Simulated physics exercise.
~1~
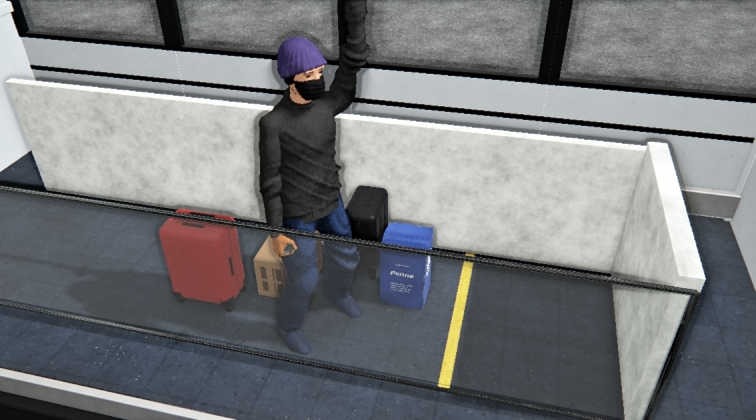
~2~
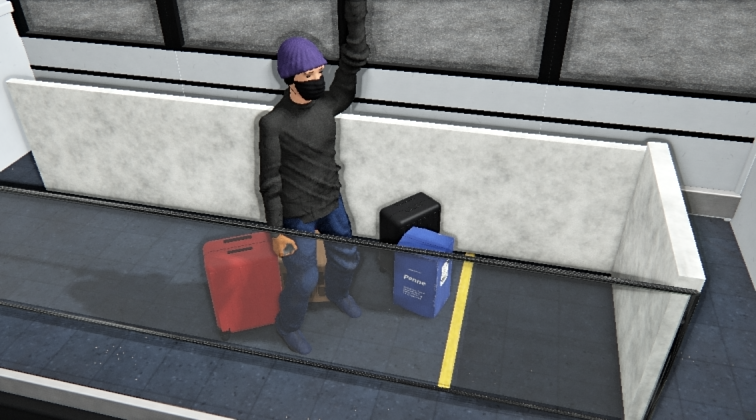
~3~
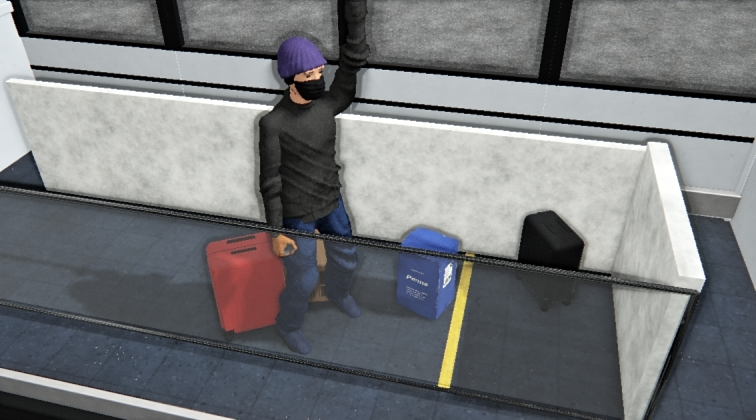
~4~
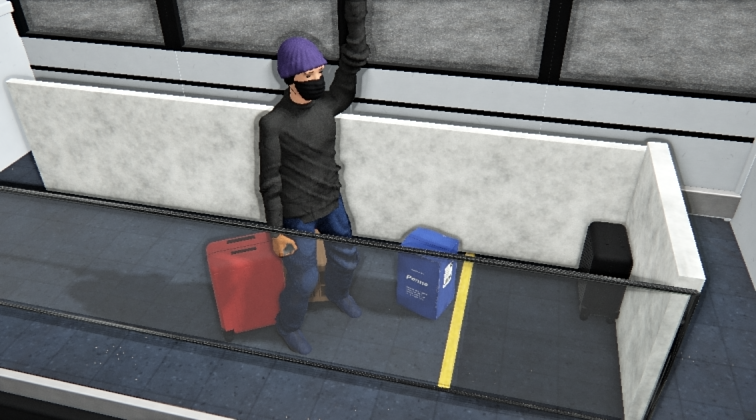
A small black case slid right past a blue pack and over the yellow line, stopping by the end wall, while a red suitcase shifted right against the legs of a masked passenger holding on overhead and the pack stayed short of the line.
